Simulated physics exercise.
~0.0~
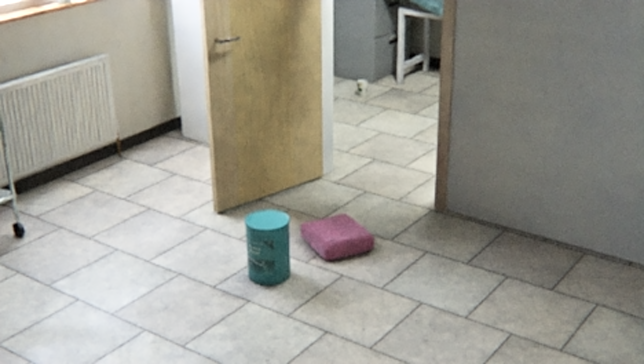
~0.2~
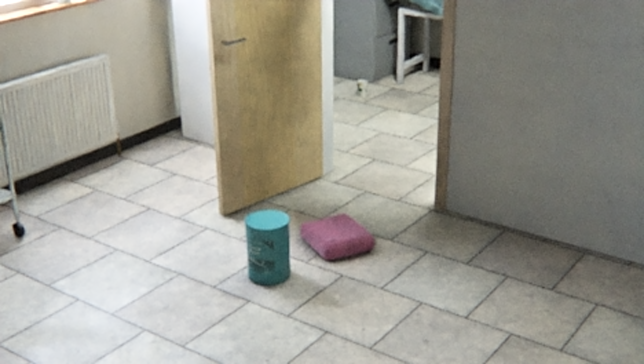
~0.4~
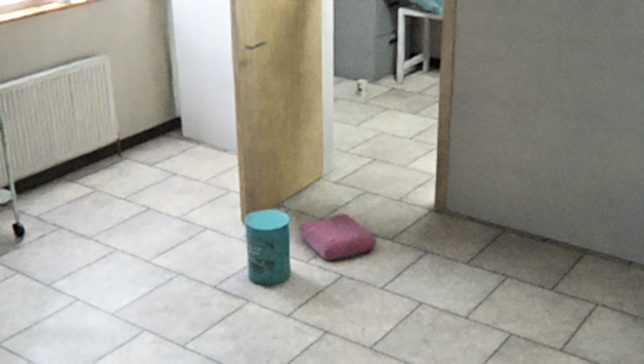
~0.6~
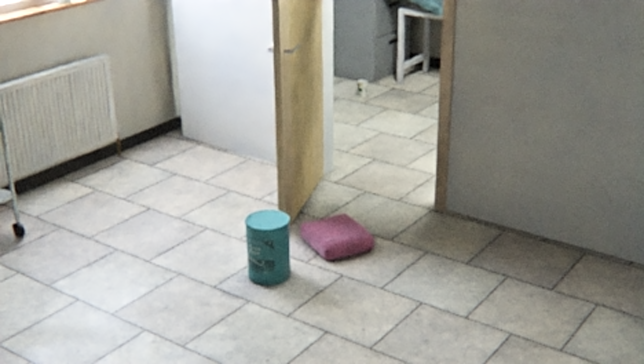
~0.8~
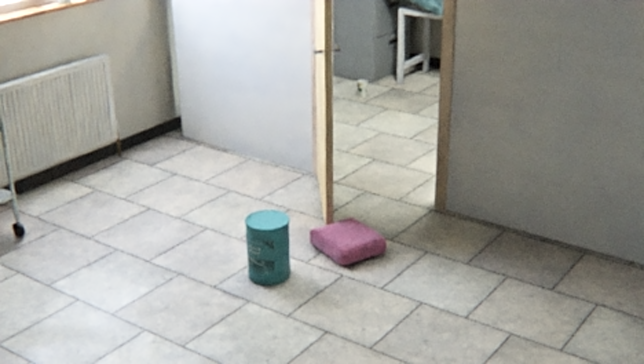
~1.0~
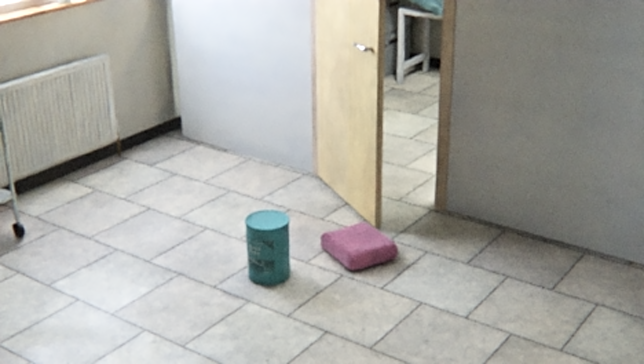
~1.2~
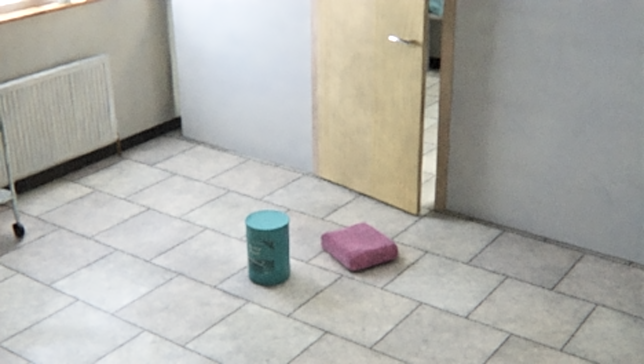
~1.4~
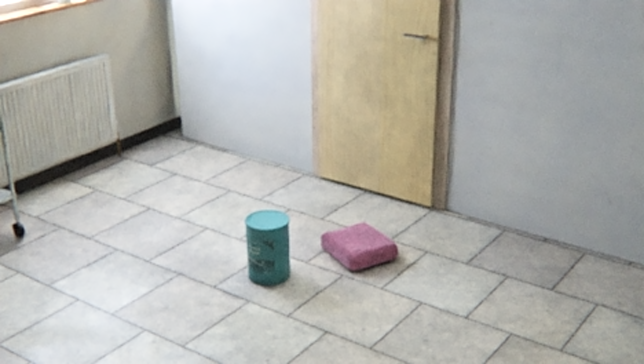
In a tiled room, a wooden door swings shut, nudging a pink cushion right beside a turquoise pail.
